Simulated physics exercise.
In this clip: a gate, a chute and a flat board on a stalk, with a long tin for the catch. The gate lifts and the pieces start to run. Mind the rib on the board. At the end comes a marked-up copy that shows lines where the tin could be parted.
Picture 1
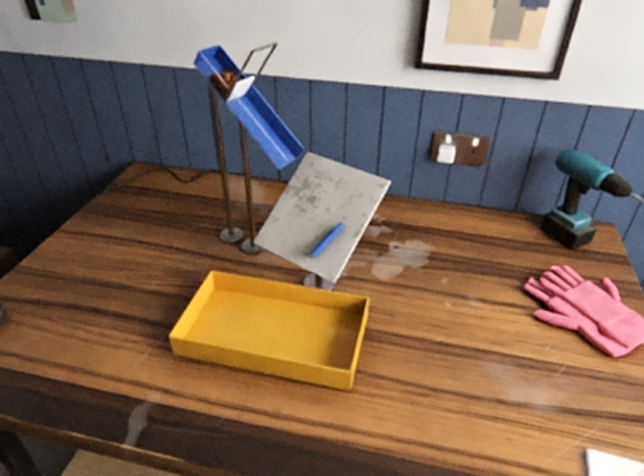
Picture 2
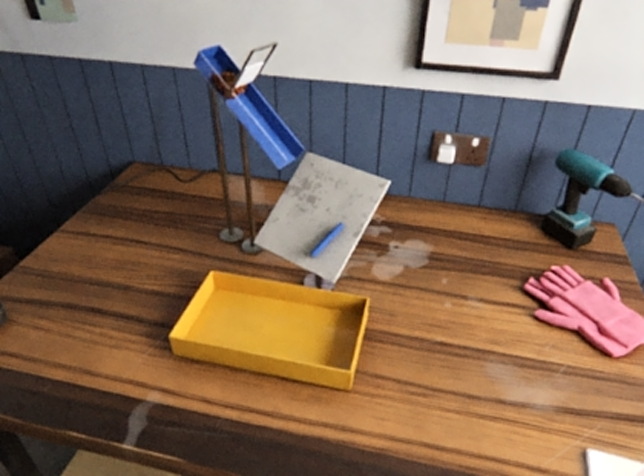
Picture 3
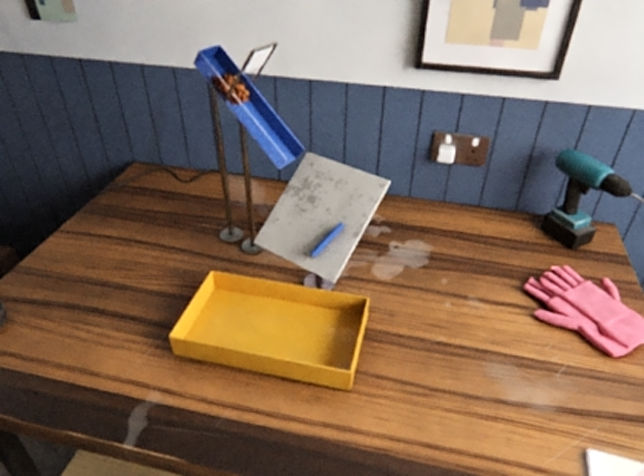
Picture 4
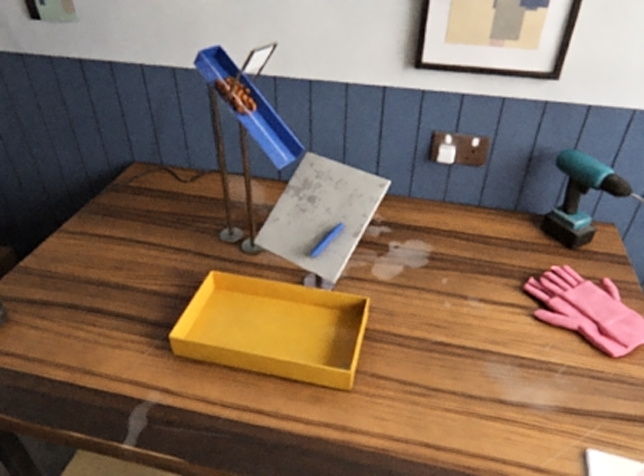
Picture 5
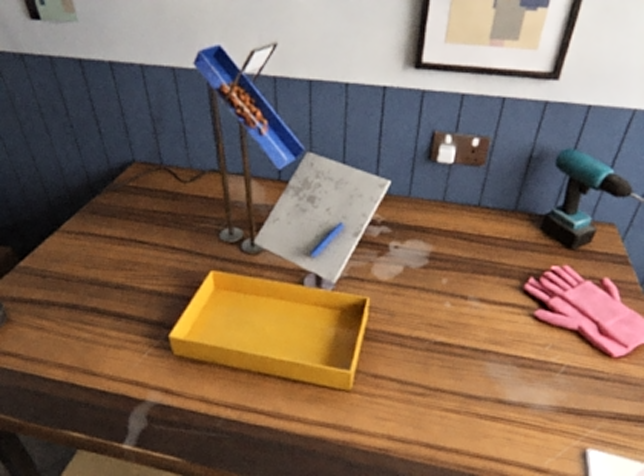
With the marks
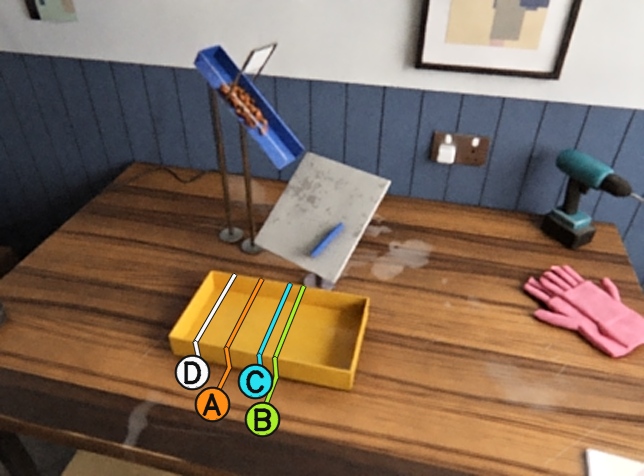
On a wooden table, a small gate lifting and brown pieces sliding partway down a blue chute above a tilted grey board.
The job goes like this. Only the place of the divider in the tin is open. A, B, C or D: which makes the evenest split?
C beats the others.
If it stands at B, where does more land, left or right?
The left side.
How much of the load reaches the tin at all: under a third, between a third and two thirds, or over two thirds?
It is over two thirds.
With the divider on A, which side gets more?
Right.
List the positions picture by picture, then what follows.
Load behind the gate near (231, 83), bits of dog kibble; lip of the chute near (288, 164), sloping fairly steeply, in the first frame.
Middle of the board near (320, 213), tilted fairly steeply; middle of its low edge near (292, 262); of its high edge near (347, 166), in the second frame.
Front corners of the tin near (169, 336) and (351, 372), empty; front of the load near (243, 100), in the third frame.
Middle of the load near (238, 94); its front near (249, 114), close to a quarter of the way to the lip; rib from (341, 223) to (311, 254), in the fourth frame.
Middle of the load near (241, 104); its front near (262, 132), close to half of the way to the lip, in the fifth frame.
On the marked copy, line A crosses the front rim at (226, 347); line B crosses the front rim at (275, 357); line C crosses the front rim at (259, 354); line D crosses the front rim at (195, 341).
For line A, of what is caught, only a few on the left of the divider, all but a few on the right.
For line B, of what is caught, the bulk on the left of the divider, a small share on the right.
For line C, of what is caught, close to half on the left of the divider, close to half on the right.
For line D, of what is caught, none at all on the left of the divider, the whole lot on the right.
